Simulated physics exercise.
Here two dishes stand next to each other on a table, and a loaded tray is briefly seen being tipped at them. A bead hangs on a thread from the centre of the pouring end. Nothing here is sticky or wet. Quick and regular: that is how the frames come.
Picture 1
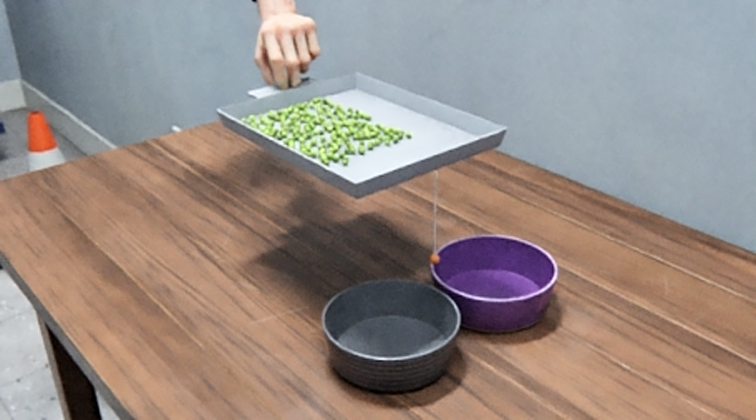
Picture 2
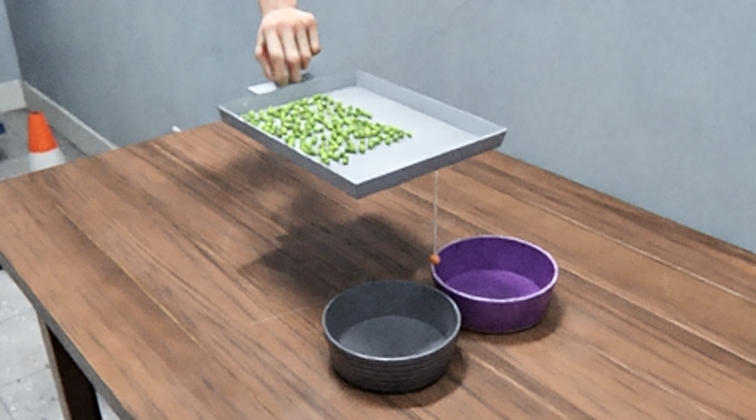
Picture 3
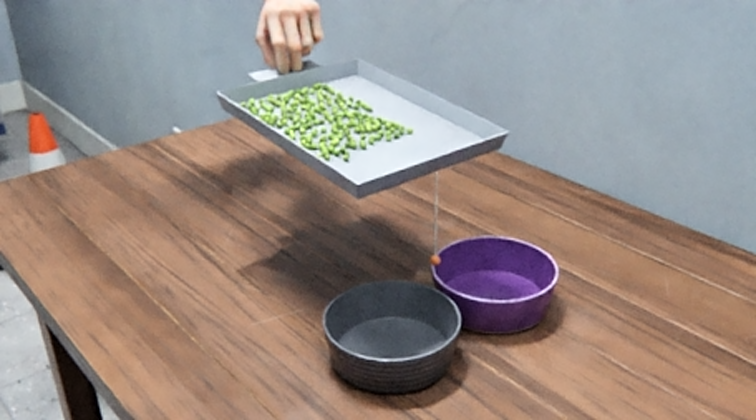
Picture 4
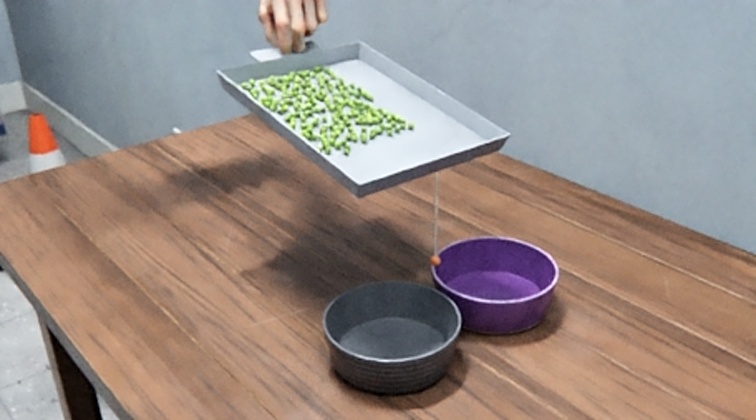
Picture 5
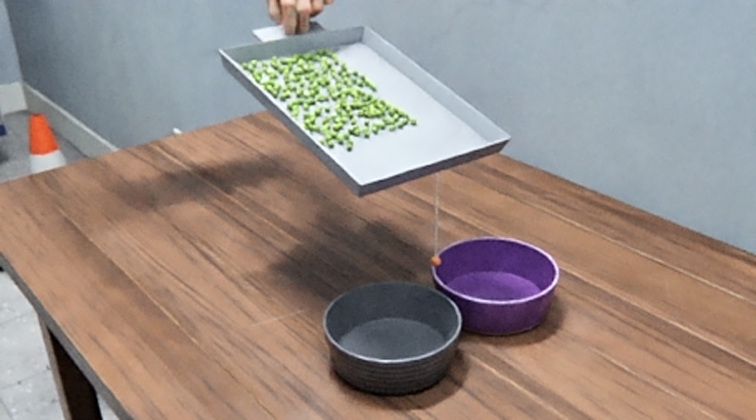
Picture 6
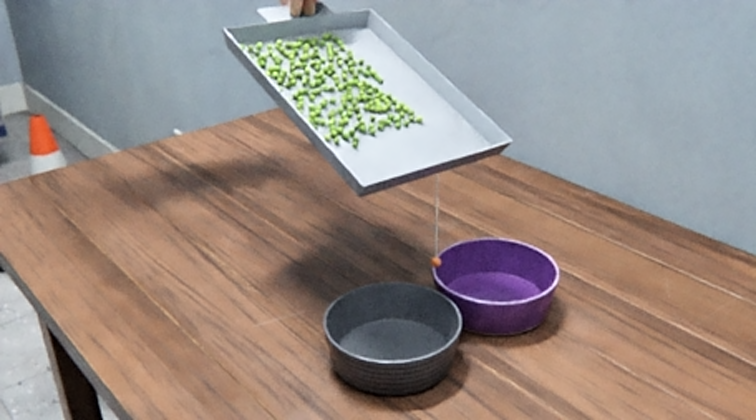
In the video, a hand holds a grey tray of green peas above a black dish and a purple dish on a wooden table, then raises the handle end, tilting the tray steadily while a few peas start shifting.
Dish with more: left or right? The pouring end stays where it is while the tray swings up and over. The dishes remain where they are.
More lands right.
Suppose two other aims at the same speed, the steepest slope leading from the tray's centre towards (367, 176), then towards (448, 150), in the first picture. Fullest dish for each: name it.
The leftmost dish; the rightmost dish.
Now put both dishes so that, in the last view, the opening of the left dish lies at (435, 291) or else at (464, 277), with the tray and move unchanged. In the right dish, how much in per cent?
About 40 per cent, then about 10 per cent.
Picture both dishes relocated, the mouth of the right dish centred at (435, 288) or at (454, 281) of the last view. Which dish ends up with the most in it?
In order of the tries: The dish on the right side, then the dish on the right side.
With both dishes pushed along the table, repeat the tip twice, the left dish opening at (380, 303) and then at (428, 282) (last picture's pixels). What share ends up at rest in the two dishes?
In turn about 60 and about 70 percent.
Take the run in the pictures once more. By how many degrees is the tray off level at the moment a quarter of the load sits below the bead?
Roughly 85 degrees at that moment.
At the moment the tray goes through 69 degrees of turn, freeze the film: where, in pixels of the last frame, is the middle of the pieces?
Centre estimate: (454, 168).
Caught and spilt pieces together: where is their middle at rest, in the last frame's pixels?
Last view, resting centre - approx. (503, 309).
Soon, tray tipped steeply; most on the tray; a stray few in the right dish; about a quarter in the air.
A while on, tray tipped past a quarter turn; about a third on the tray; a small part in the left dish; about a third in the right dish; a small part outside both; about a quarter in the air.
Towards the end, tray tipped past a quarter turn; a small part in the left dish; most in the right dish; a small part outside both.
Finally, tray tipped past a quarter turn; a small part in the left dish; most in the right dish; a small part outside both.
